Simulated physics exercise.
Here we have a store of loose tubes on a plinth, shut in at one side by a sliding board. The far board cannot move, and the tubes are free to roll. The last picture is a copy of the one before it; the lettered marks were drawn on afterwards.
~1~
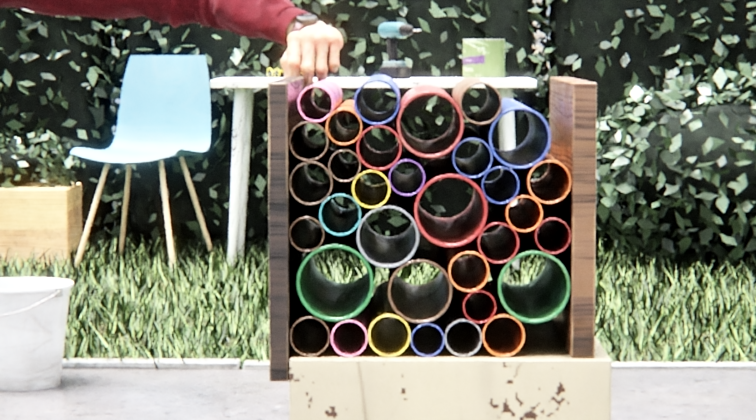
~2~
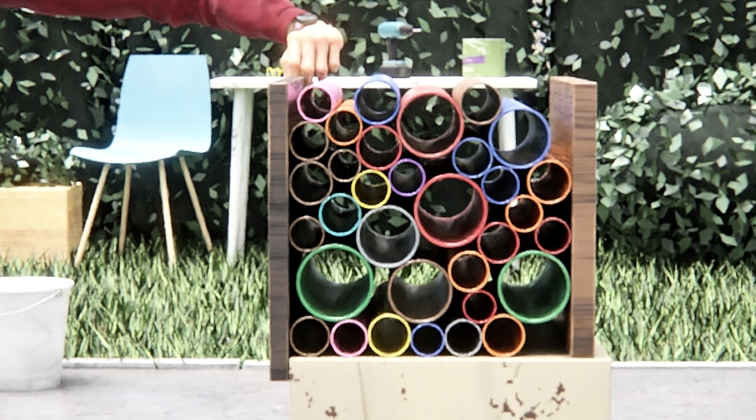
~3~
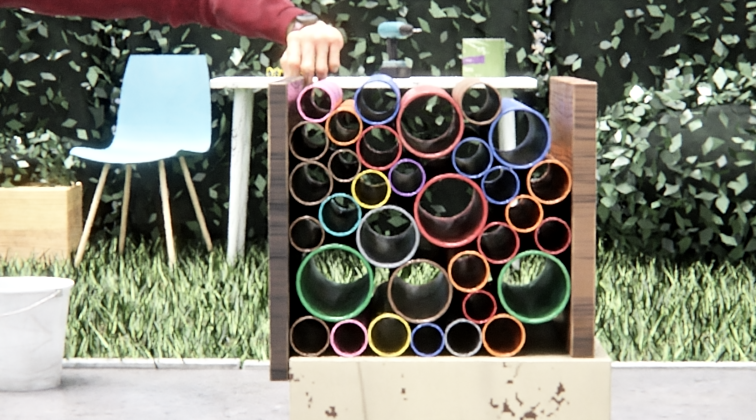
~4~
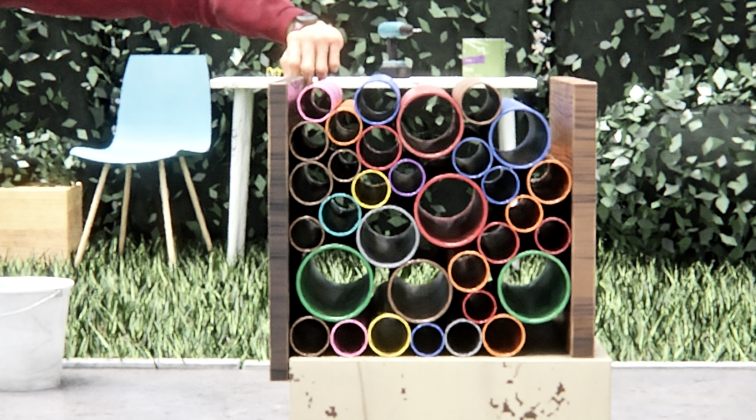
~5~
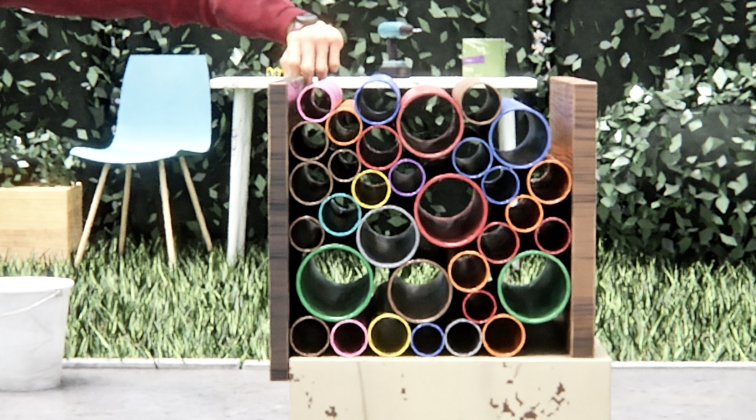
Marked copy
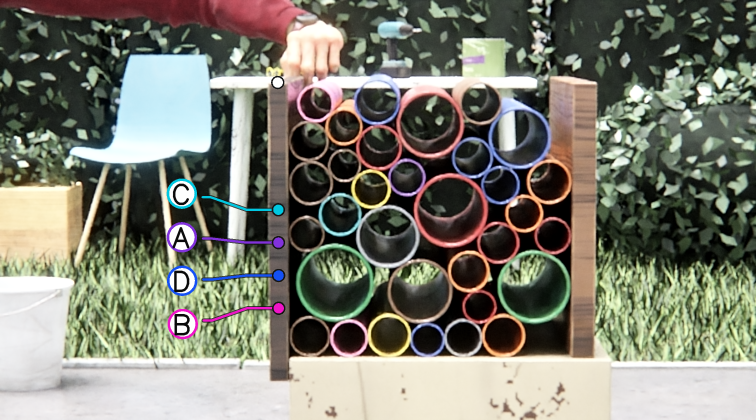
On a garden-style set with a leafy backdrop, a hand resting atop a box of colourful stacked tubes, everything staying still.
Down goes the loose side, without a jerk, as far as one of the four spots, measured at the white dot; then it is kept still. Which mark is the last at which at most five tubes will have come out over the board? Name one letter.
Mark C is as low as it can go.
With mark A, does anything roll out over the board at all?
Yes.
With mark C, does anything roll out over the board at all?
Yes, at C.
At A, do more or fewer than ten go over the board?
Fewer than ten.
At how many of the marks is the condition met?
The number is one.
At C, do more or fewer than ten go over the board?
Fewer than ten.
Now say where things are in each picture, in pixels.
The first frame shows an orange tube (503, 336); an orange tube (469, 271); a red tube (553, 236).
The second frame shows a red tube (553, 236); a blue tube (501, 185).
The third frame shows a red tube (379, 148); a blue tube (377, 102).
The fourth frame shows side board (290, 215); a brown tube (310, 336).
The fifth frame shows an orange tube (503, 336); an orange tube (469, 271); a red tube (553, 236).
On the copy, A at (279, 243); B at (279, 309); C at (279, 210); D at (279, 275); the white dot at (278, 83).
On C. First, top of the board (288, 141).
Then, top of the board (289, 208).
Finally, top of the board (289, 209), four out over the board.
By contrast, A six out over the board; B more than five out over the board; D more than five out over the board.
